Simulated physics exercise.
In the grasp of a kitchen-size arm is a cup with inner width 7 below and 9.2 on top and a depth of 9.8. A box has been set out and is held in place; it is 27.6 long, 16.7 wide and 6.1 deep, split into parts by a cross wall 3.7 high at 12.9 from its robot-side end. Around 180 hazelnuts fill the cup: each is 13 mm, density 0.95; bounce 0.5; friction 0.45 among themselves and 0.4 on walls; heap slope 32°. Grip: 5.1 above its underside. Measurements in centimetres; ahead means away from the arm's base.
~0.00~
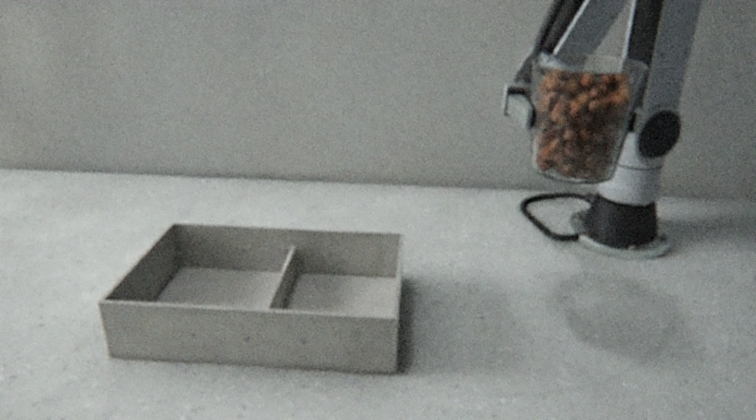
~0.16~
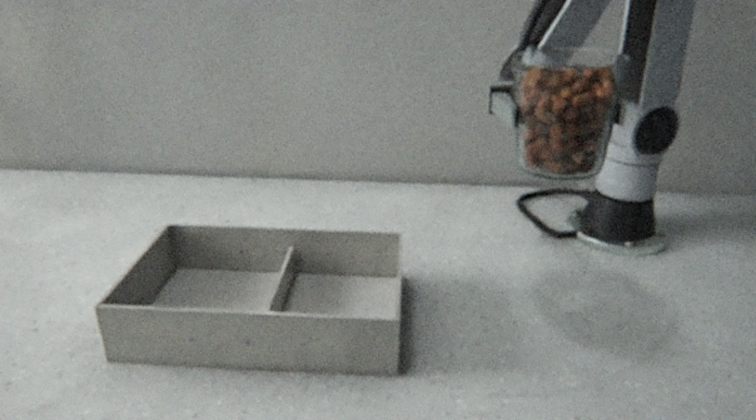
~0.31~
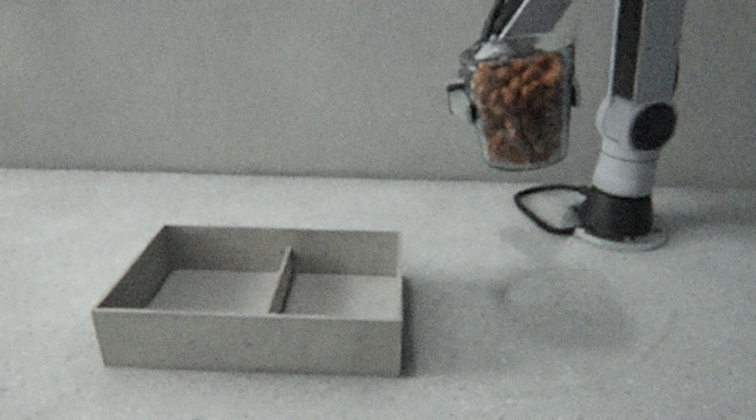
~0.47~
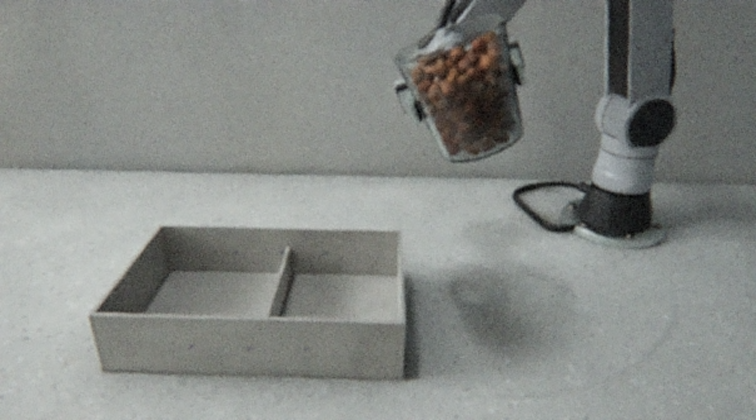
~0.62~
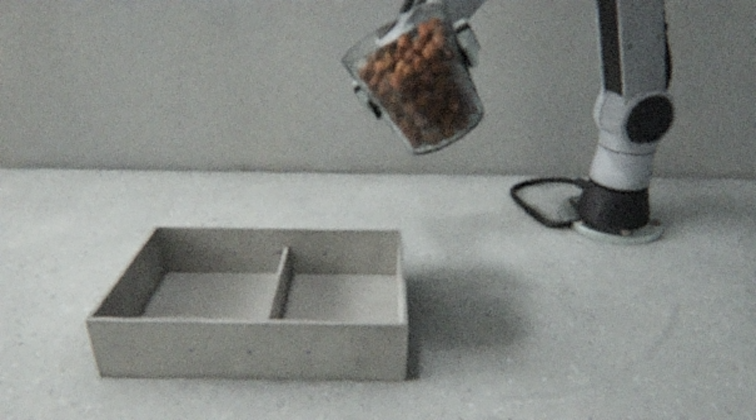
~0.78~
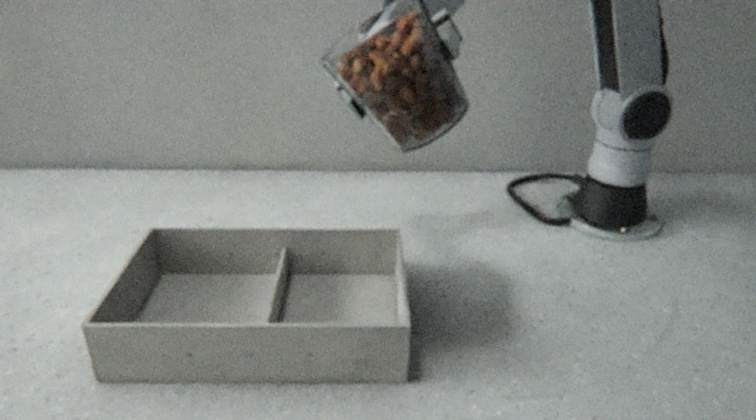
On a pale speckled surface, a robot arm holding a clear cup of brown nuts moves it leftward and slightly upward from the right, tilting it gradually to the left, while a gray box with one divider sits in front.
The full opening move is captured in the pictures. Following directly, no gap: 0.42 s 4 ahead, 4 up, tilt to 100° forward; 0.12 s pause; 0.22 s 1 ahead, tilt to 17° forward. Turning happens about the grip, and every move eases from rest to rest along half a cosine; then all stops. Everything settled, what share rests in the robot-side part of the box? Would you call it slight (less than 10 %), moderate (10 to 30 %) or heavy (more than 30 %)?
I would call it slight.
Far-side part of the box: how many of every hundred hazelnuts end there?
Roughly 45 percent.
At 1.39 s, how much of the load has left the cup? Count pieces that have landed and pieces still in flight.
I'd put it at some 45 percent up to then.
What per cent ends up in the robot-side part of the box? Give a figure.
I'd estimate close to 0 percent.
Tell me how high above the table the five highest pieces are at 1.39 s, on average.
Close to 30 cm.
After 1.08 s, tilted 88° forward, highest piece 32 above the table; 176 in the cup.
After 1.39 s, tilted 82° forward, highest piece 30 above the table; 100 in the cup, 42 in the far-side part, 4 in the robot-side part, 30 in flight or on a rim.
After 1.74 s, tilted 17° forward, highest piece 33 above the table; 88 in the cup, 83 in the far-side part, 3 in the robot-side part, 2 in flight or on a rim.
After 2.79 s, tilted 17° forward, highest piece 33 above the table; 88 in the cup, 83 in the far-side part, 3 in the robot-side part, 2 on the table or floor.
In the end, 88 in the cup, 83 in the far-side part, 3 in the robot-side part, 2 on the table or floor. That is 2 % in the robot-side part of the box.
